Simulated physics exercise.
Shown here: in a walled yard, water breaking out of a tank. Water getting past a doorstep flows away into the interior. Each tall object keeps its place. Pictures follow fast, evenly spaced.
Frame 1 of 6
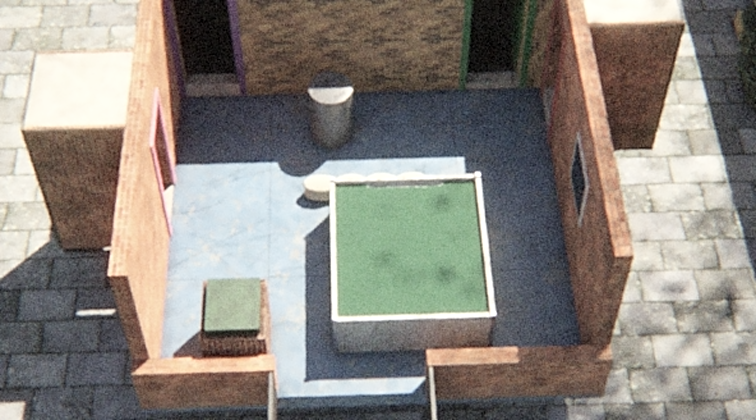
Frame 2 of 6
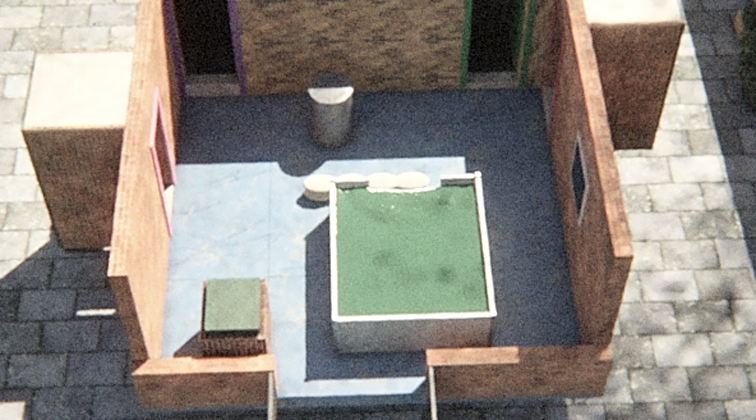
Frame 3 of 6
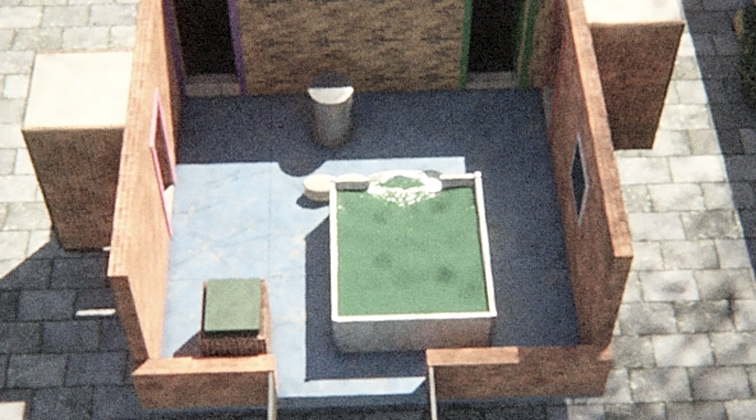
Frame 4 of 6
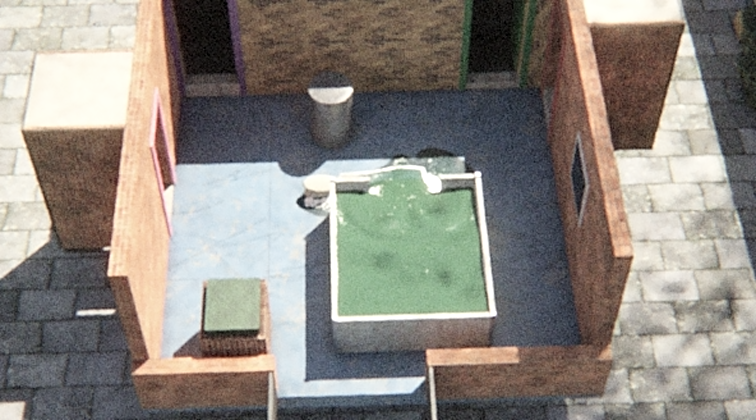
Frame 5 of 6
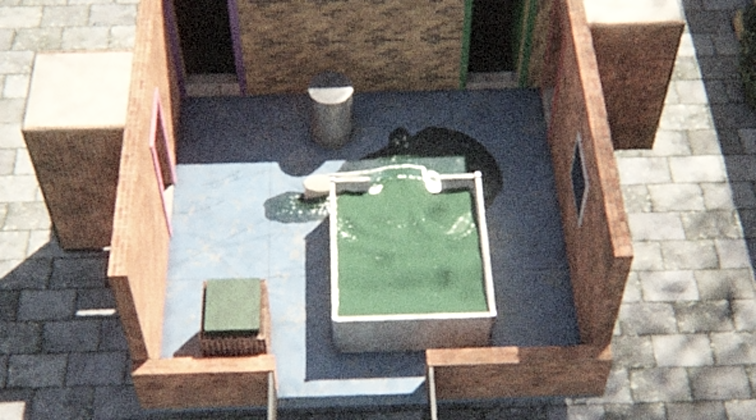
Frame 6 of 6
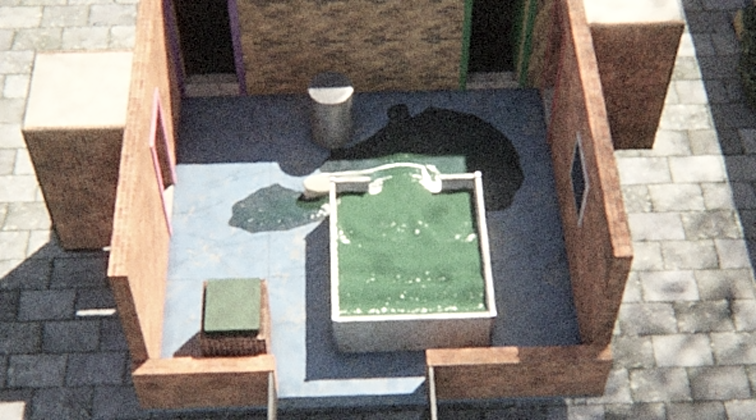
A walled yard holds a tank of green water that pours out its far side and spreads across the blue floor.
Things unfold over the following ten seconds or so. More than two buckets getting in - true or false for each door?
Red door: False; green door: True; pink door: True; purple door: False.
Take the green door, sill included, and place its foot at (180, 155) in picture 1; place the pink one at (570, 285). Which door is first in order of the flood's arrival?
First comes the red door.
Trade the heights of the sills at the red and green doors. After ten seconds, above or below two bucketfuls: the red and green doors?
Here's how I see it: The red door gets past it, the green door does not reach it.
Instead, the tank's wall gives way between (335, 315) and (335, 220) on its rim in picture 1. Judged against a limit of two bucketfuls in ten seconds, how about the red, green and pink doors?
I reckon the red door keeps within bounds, the green door keeps within bounds too, and the pink door gets too much.
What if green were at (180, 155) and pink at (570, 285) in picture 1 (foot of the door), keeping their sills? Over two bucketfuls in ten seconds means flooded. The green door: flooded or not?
As far as I can tell, the green door comes in lower.
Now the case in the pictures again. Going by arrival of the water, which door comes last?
Answer - the purple-painted one.
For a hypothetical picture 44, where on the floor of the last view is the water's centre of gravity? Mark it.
The water centres close to (389, 229).
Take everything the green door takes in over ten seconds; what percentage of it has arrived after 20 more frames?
Near 85 in a hundred.
A moment on, water covers 45 % of the floor; the red door wet at the sill, nothing in, the green door wet at the sill, nothing in, the pink door wet at the sill, nothing in, the purple door not reached.
Next, water covers 60 % of the floor; the red door wet at the sill, nothing in, the green door under two buckets in, the pink door over two buckets in, the purple door not reached.
Then, water covers 75 % of the floor; the red door wet at the sill, nothing in, the green door over two buckets in, the pink door over two buckets in, the purple door wet at the sill, nothing in.
Later, water covers 85 % of the floor; the red door wet at the sill, nothing in, the green door over two buckets in, the pink door far over two buckets in, the purple door wet at the sill, nothing in.
In the end, water covers 95 % of the floor; the red door wet at the sill, nothing in, the green door over two buckets in, the pink door far over two buckets in, the purple door wet at the sill, nothing in.
